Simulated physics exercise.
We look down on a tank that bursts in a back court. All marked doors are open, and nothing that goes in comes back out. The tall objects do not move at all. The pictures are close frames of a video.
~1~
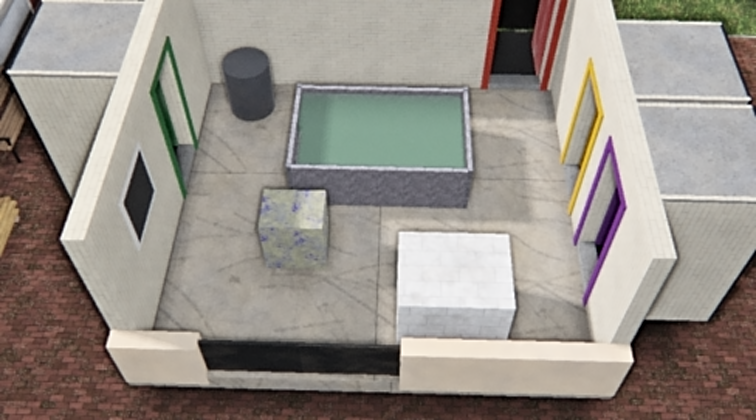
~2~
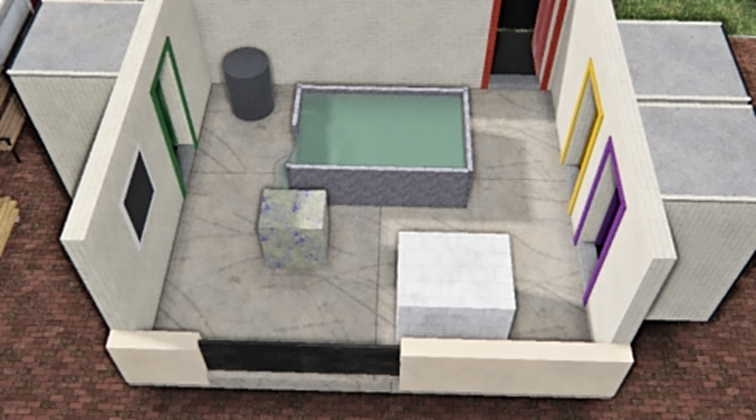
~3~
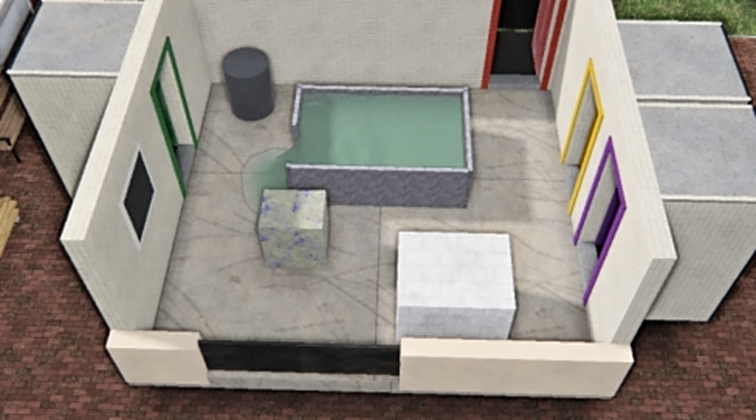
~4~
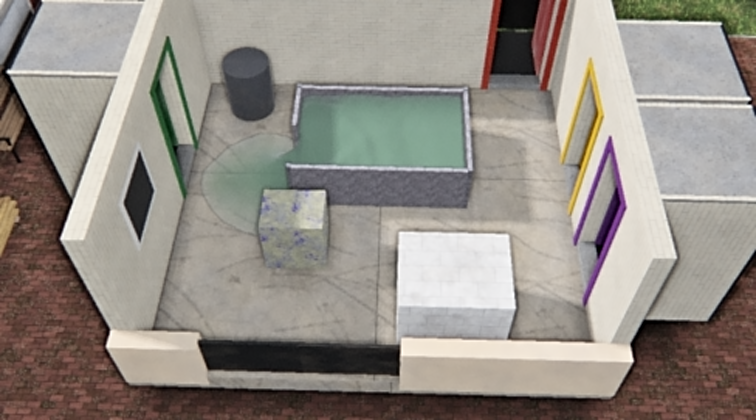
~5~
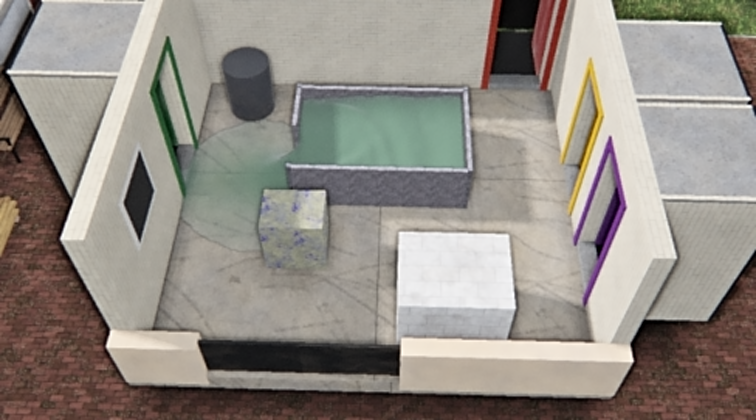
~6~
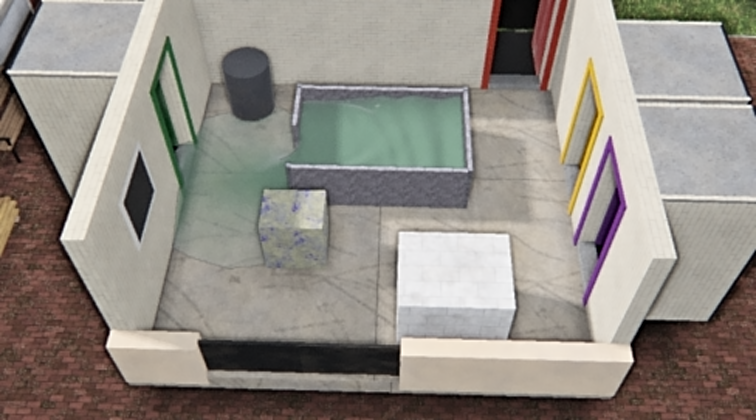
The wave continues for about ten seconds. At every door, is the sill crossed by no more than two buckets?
The green door: No, more than that crosses. The purple door: Yes, it stays at two or less. The red door: Yes, it stays at two or less. The yellow door: No, more than that crosses.
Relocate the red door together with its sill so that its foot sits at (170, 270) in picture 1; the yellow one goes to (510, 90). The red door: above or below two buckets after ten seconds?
Red overflows.
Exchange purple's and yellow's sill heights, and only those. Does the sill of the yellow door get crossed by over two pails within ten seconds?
Looking at it again, the yellow door misses the threshold.
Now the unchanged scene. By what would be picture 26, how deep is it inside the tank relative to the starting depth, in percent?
It works out to roughly 46 %.
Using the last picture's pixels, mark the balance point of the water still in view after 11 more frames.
I'd put it at around (321, 182).
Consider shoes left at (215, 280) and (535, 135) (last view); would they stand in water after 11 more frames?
Result, in the order given: Wetted / not wetted.
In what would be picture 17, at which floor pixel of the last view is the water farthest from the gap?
The wet edge reaches furthest near (147, 358).
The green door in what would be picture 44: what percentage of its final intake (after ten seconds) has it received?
Estimated share: About 95 %.
A moment on, water covers 25 % of the floor; the green door far over two buckets in, the purple door not reached, the red door not reached, the yellow door not reached.
Next, water covers 30 % of the floor; the green door far over two buckets in, the purple door not reached, the red door not reached, the yellow door not reached.
Then, water covers 55 % of the floor; the green door far over two buckets in, the purple door not reached, the red door not reached, the yellow door not reached.
Later, water covers 85 % of the floor; the green door far over two buckets in, the purple door wet at the sill, nothing in, the red door wet at the sill, nothing in, the yellow door wet at the sill, nothing in.
In the end, water covers 95 % of the floor; the green door far over two buckets in, the purple door wet at the sill, nothing in, the red door wet at the sill, nothing in, the yellow door over two buckets in.
